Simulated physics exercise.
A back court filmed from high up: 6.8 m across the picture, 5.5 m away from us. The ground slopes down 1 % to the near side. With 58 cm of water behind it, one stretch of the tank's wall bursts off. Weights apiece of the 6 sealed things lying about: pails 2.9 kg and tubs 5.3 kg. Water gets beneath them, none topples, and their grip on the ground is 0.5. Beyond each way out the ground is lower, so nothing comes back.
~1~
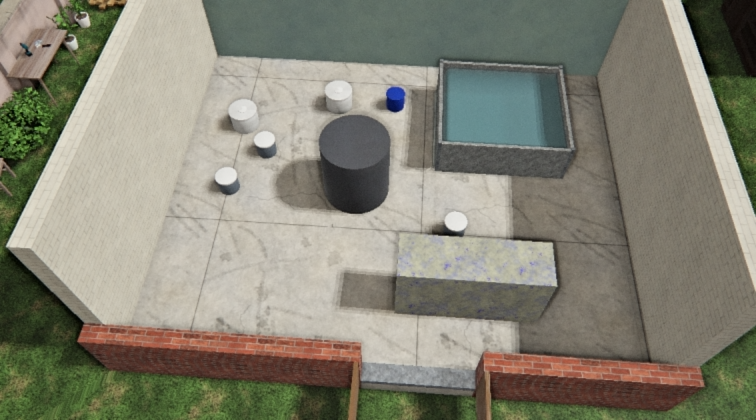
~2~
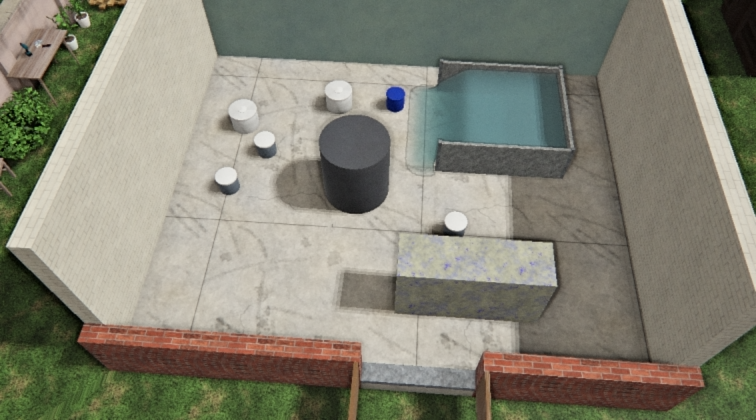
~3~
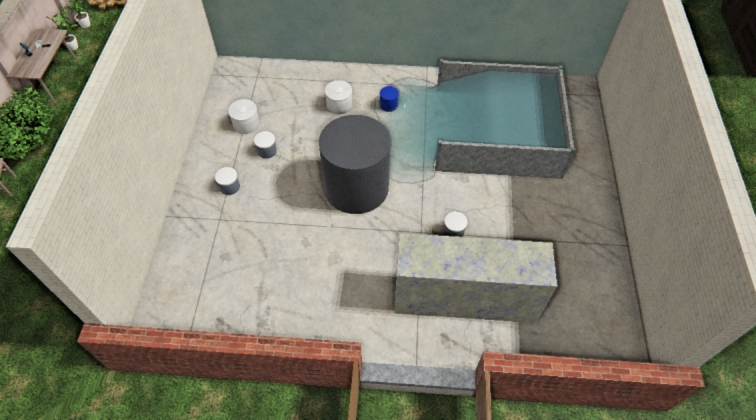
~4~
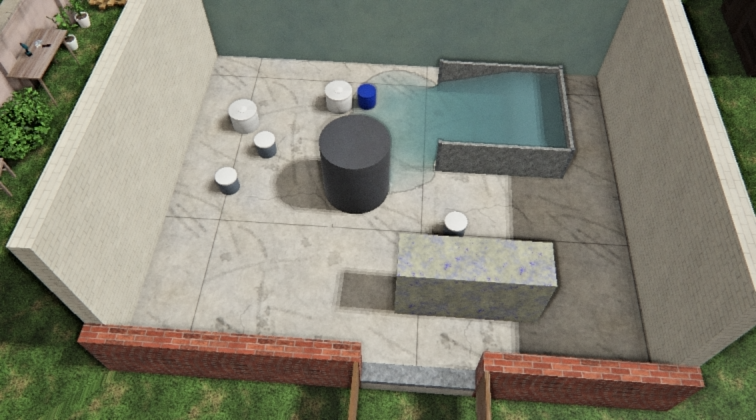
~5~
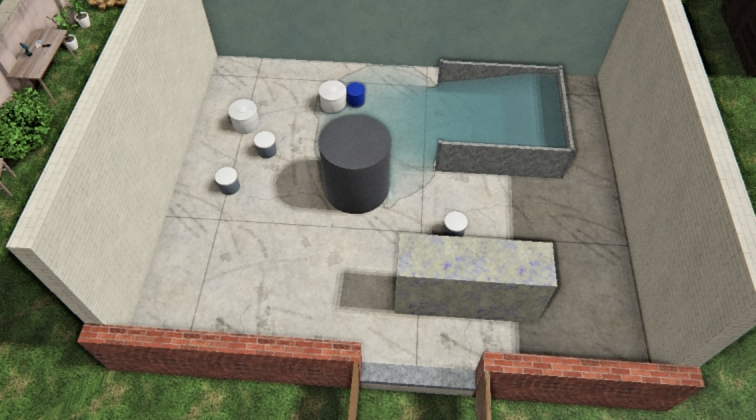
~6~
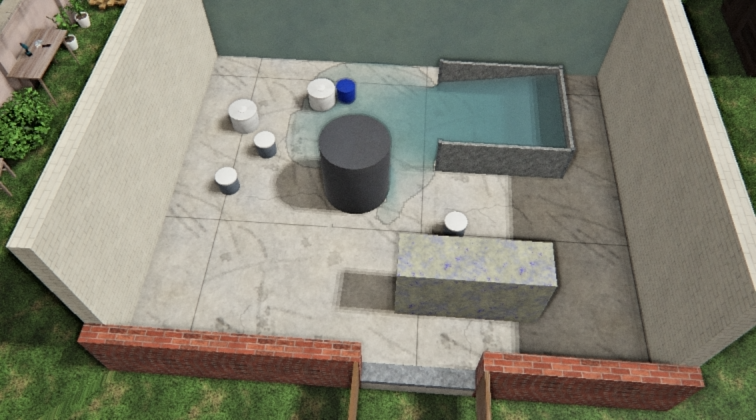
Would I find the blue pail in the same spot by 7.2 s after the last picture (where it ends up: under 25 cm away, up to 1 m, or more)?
Blue pail travels far.
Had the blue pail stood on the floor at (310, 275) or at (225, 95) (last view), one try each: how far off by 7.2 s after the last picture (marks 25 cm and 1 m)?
In turn: It travels far; it ends far away.
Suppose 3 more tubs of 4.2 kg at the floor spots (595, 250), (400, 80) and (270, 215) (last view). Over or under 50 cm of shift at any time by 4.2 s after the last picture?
In turn: Under, past it, over.
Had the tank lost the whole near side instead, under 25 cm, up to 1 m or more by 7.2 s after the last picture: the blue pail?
Then the blue pail holds its place.
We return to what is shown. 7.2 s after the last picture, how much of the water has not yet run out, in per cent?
About 94 per cent.
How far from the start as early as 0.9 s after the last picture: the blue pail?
About 250 cm.
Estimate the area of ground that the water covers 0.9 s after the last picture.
Some 16 m2.
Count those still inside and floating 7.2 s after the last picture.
At that moment 5.
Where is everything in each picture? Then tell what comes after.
The first frame shows the blue pail at (396, 93) rests on the ground; water covers 3.2 m2; 0 of 6 have shifted.
The second frame shows the blue pail at (396, 93), on the bottom; water covers 4.0 m2; 0 of 6 have shifted.
The third frame shows the blue pail at (389, 93), on the bottom, 11 cm from its start; water covers 5.1 m2; 1 of 6 have shifted.
The fourth frame shows the blue pail at (367, 91), on the bottom, 49 cm from its start; 6.2 m2 under water; 1 of 6 have shifted.
The fifth frame shows the blue pail at (356, 89), on the bottom, 67 cm from its start; water covers 7.4 m2; 2 of 6 have shifted.
The sixth frame shows the blue pail at (346, 86) floats, 85 cm from its start; water covers 8.5 m2; 2 of 6 have shifted.
Then, 0.9 s after the last picture the blue pail is near (260, 59), 2.5 m from its start, afloat; 0 of 6 are out; 2 afloat.
Then, 2.8 s after the last picture the blue pail is near (238, 42), 2.9 m from its start, afloat; 0 of 6 are out; 4 afloat.
Then, 4.8 s after the last picture the blue pail is near (266, 54), 2.4 m from its start, afloat; 0 of 6 are out; 5 afloat.
Then, 7.2 s after the last picture the blue pail is near (294, 63), 1.9 m from its start, afloat; 0 of 6 are out; 5 afloat.
